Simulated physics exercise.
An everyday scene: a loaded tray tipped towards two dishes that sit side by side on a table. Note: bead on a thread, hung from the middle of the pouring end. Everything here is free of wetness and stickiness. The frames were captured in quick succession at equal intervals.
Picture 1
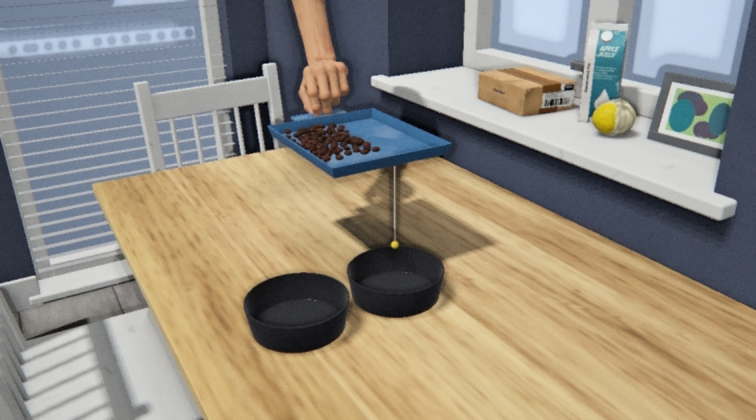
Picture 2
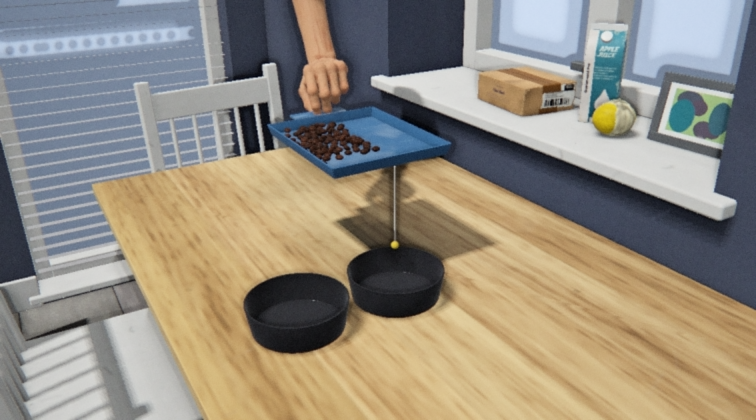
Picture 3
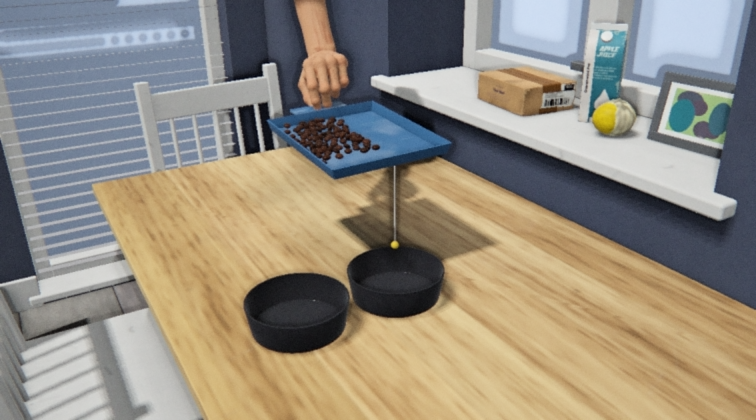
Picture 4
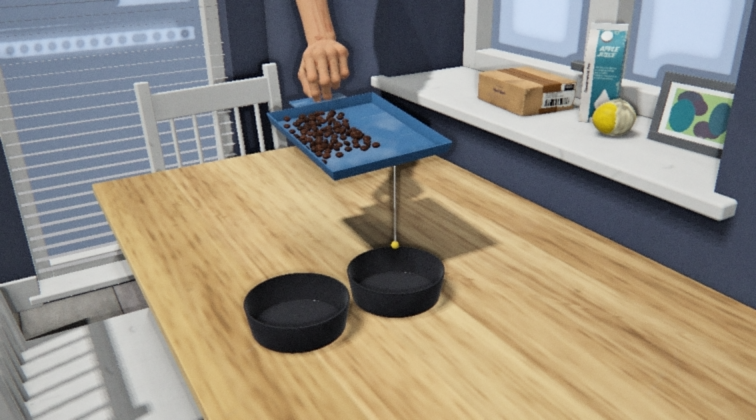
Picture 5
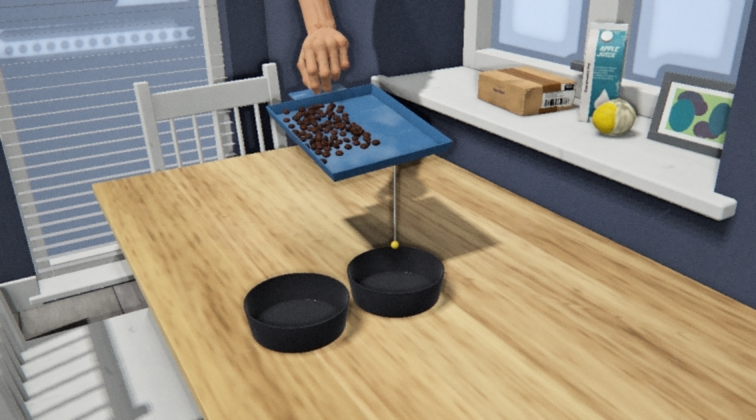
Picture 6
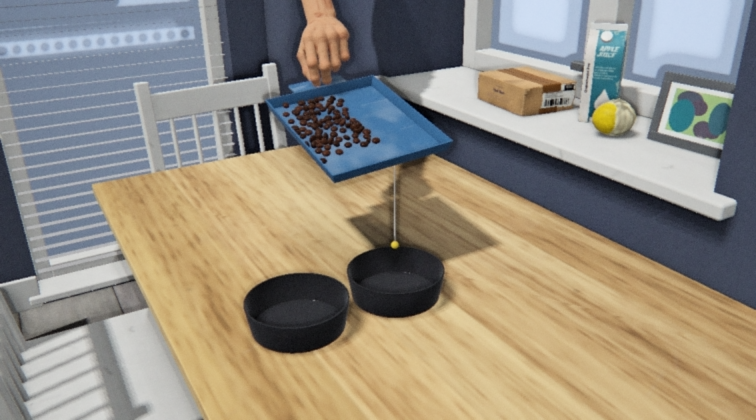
A hand gradually tilts a blue tray of brown chocolate drops above two black dishes.
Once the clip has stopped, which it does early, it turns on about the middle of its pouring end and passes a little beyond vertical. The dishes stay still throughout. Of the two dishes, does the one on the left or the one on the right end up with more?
The one on the right.
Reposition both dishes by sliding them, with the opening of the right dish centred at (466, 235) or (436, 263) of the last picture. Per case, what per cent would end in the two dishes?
Estimate: 50 % first, 90 % second.
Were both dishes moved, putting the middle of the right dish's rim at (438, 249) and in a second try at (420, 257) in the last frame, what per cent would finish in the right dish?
About 0 per cent, then about 10 per cent.
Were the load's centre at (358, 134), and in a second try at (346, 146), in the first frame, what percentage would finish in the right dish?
It comes to about 70 per cent the first time and about 60 per cent the second.
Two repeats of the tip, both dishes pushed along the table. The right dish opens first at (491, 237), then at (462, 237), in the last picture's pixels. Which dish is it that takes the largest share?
In the first try it's the left-side dish, and in the second it's the left-side dish.
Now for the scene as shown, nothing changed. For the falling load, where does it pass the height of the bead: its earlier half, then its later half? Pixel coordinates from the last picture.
The early half goes through (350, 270), the late half through (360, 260).
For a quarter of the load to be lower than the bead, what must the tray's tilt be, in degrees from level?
About 80°.
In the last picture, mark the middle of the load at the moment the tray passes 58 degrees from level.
The load is centred around (349, 165).
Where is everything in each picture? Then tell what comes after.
In the first picture, corners of the pouring end at (334, 166) and (447, 143), level; middle of the load at (324, 138), flat chocolate drops; left dish at (320, 336); right dish at (422, 301); bead on its thread at (395, 245).
In the second picture, corners of the pouring end at (334, 167) and (447, 143), level; middle of the load at (324, 137).
In the third picture, corners of the pouring end at (334, 168) and (447, 142), tipped barely, lowest at the left corner; middle of the load at (324, 134).
In the fourth picture, corners of the pouring end at (335, 169) and (447, 141), tipped a little, lowest at the left corner; middle of the load at (324, 130).
In the fifth picture, corners of the pouring end at (335, 171) and (448, 140), tipped a little, lowest at the left corner; middle of the load at (324, 125).
In the sixth picture, corners of the pouring end at (335, 173) and (448, 140), tipped a little, lowest at the left corner; middle of the load at (324, 121); left dish at (320, 336); right dish at (422, 301).
Soon, tray tipped steeply; nearly all on the tray; a stray few in the right dish; a stray few in the air.
A while on, tray tipped right over; about a quarter on the tray; about a quarter in the left dish; about a third in the right dish; a small part outside both; a small part in the air.
Towards the end, tray tipped past a quarter turn; about a quarter in the left dish; about half in the right dish; about a quarter outside both.
Finally, tray tipped past a quarter turn; about a quarter in the left dish; about half in the right dish; about a quarter outside both.
